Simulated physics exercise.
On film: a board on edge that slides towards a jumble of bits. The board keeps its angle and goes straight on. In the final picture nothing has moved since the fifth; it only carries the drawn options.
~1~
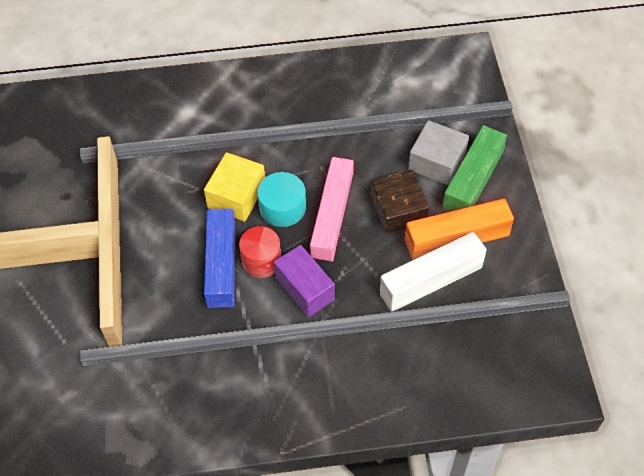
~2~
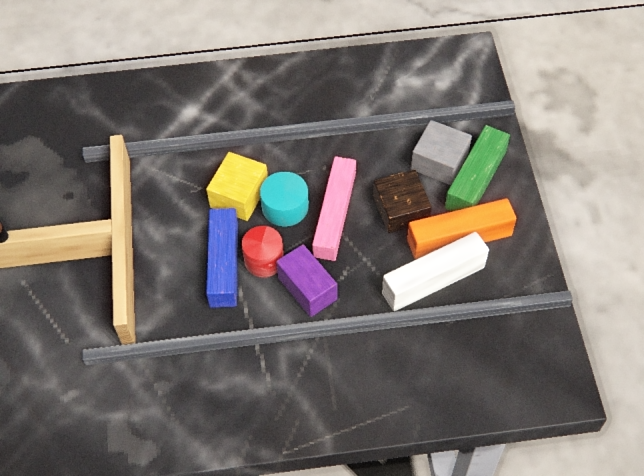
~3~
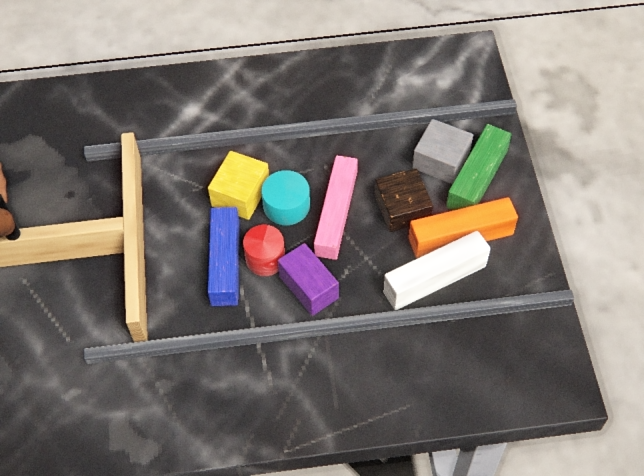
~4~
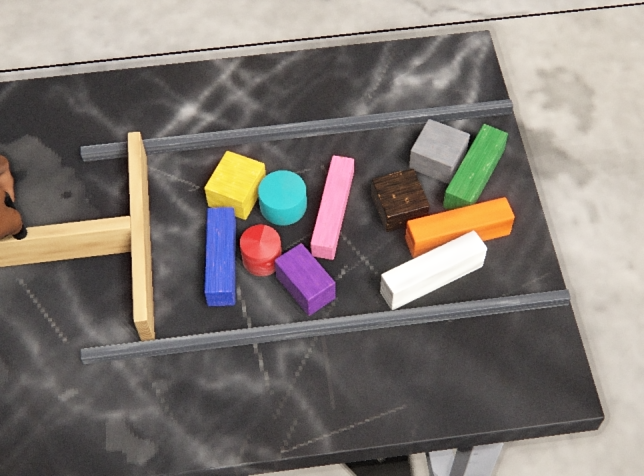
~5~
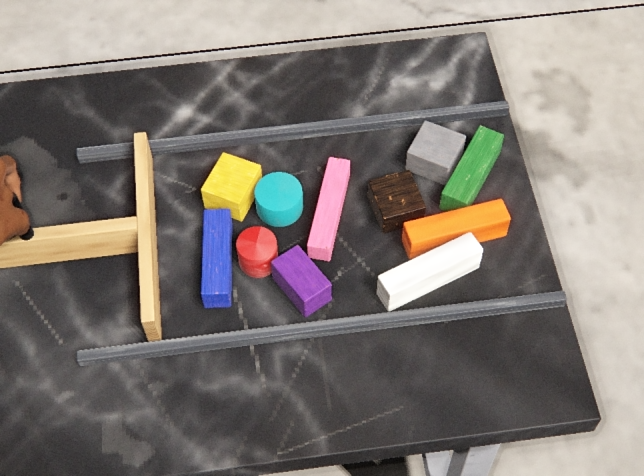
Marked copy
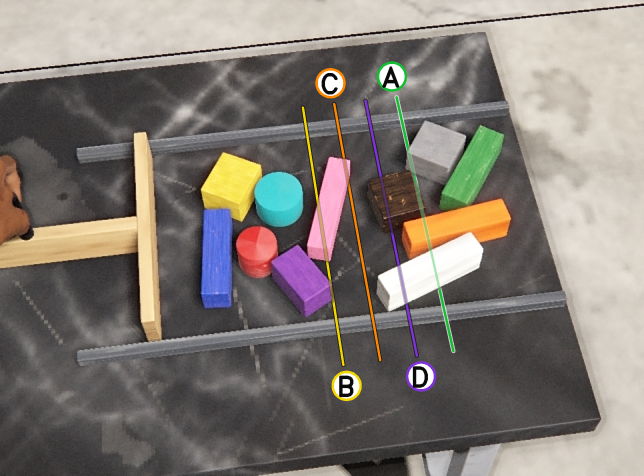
The video shows a wooden board on edge, fixed to a handle, sliding slowly right between two grey rails towards a jumble of coloured blocks, bars and tins, which stay in place as a brown shape enters at left.
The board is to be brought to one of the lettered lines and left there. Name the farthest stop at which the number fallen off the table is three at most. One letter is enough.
Up to line A.
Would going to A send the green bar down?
Yes.
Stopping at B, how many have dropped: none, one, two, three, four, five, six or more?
In all, none.
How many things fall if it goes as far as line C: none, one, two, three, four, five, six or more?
By then, none.
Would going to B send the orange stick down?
No.
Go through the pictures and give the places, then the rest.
Board (105, 226); grey block (438, 152); pink bar (332, 208), in the first frame.
Board (118, 224); orange stick (461, 229), in the second frame.
Board (129, 222); yellow block (239, 185), in the third frame.
Board (137, 221); black block (400, 201), in the fourth frame.
Board (143, 221); red tin (258, 252); white stick (430, 272); turquoise tin (279, 199), in the fifth frame.
On the marked copy, A at (423, 214); B at (321, 226); C at (355, 222); D at (389, 218).
With A. Early on, board (245, 209); purple block (312, 286); yellow block (269, 172).
Further on, board (344, 198); green bar (498, 170); orange stick (499, 232).
At the end, board (420, 189); green bar over the edge; orange stick over the edge; three fallen.
As for the rest, B is within the limit but short; C is within the limit but short; D is within the limit but short.
